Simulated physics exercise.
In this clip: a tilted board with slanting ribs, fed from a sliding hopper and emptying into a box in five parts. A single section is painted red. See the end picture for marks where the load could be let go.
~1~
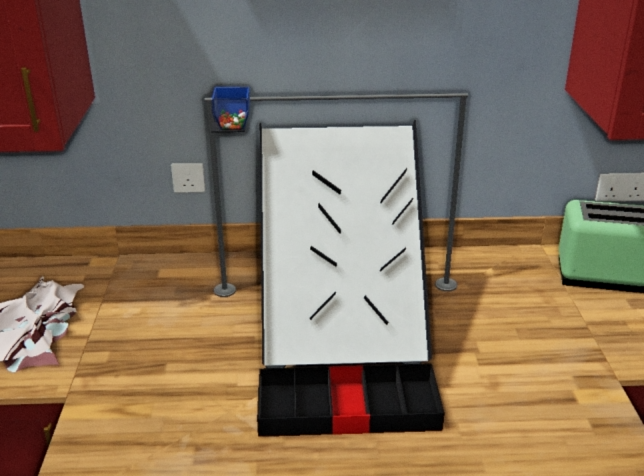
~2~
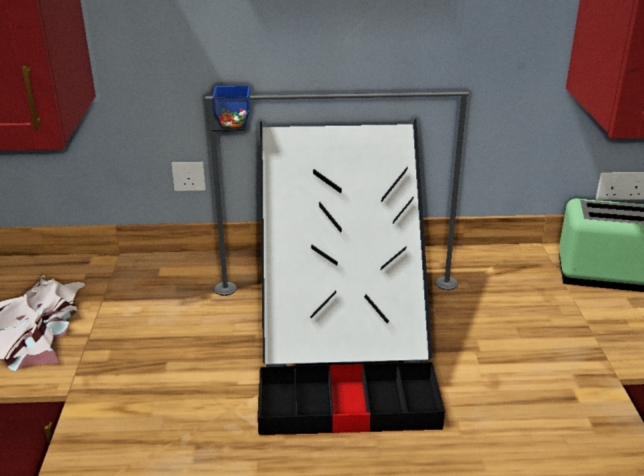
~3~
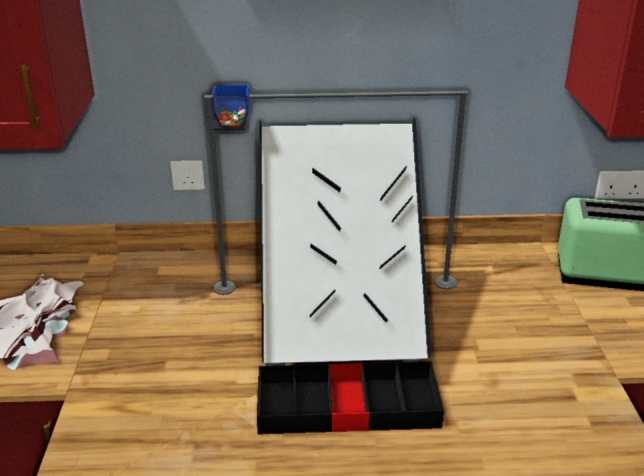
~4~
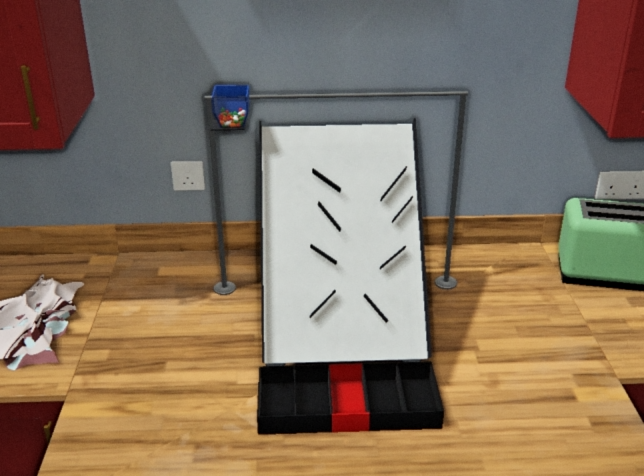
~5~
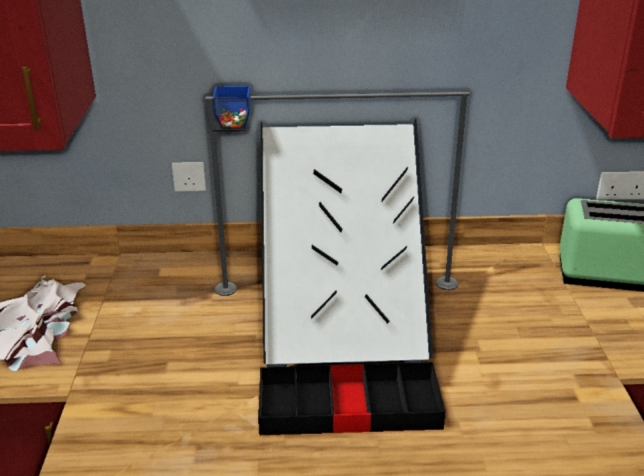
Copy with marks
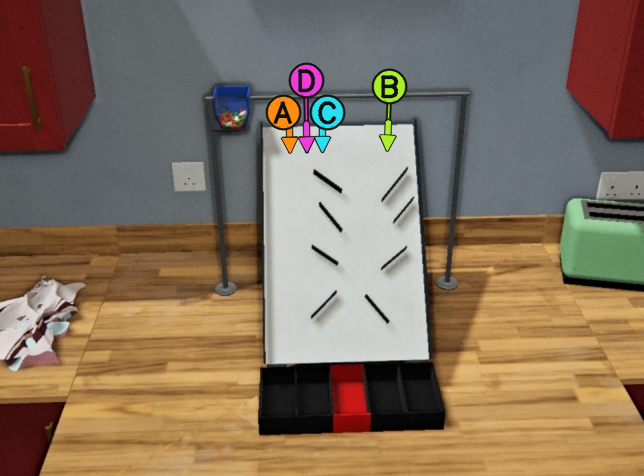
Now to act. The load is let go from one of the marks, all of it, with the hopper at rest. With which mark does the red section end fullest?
B beats the others.
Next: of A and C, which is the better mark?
It is C.
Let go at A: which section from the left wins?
It is the first one.
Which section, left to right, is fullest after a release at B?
The third from the left.
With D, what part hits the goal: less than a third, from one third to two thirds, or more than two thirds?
Less than a third.
On the marked copy, mark A meets the board at (289, 147); mark B meets the board at (387, 145); mark C meets the board at (322, 146); mark D meets the board at (306, 146).
With A, not one piece in the red section, almost all in other sections.
With B, roughly two thirds in the red section, roughly a third in other sections.
With C, roughly a quarter in the red section, roughly half in other sections, about a tenth held on the board.
With D, about a tenth in the red section, the larger part in other sections, about a tenth held on the board.
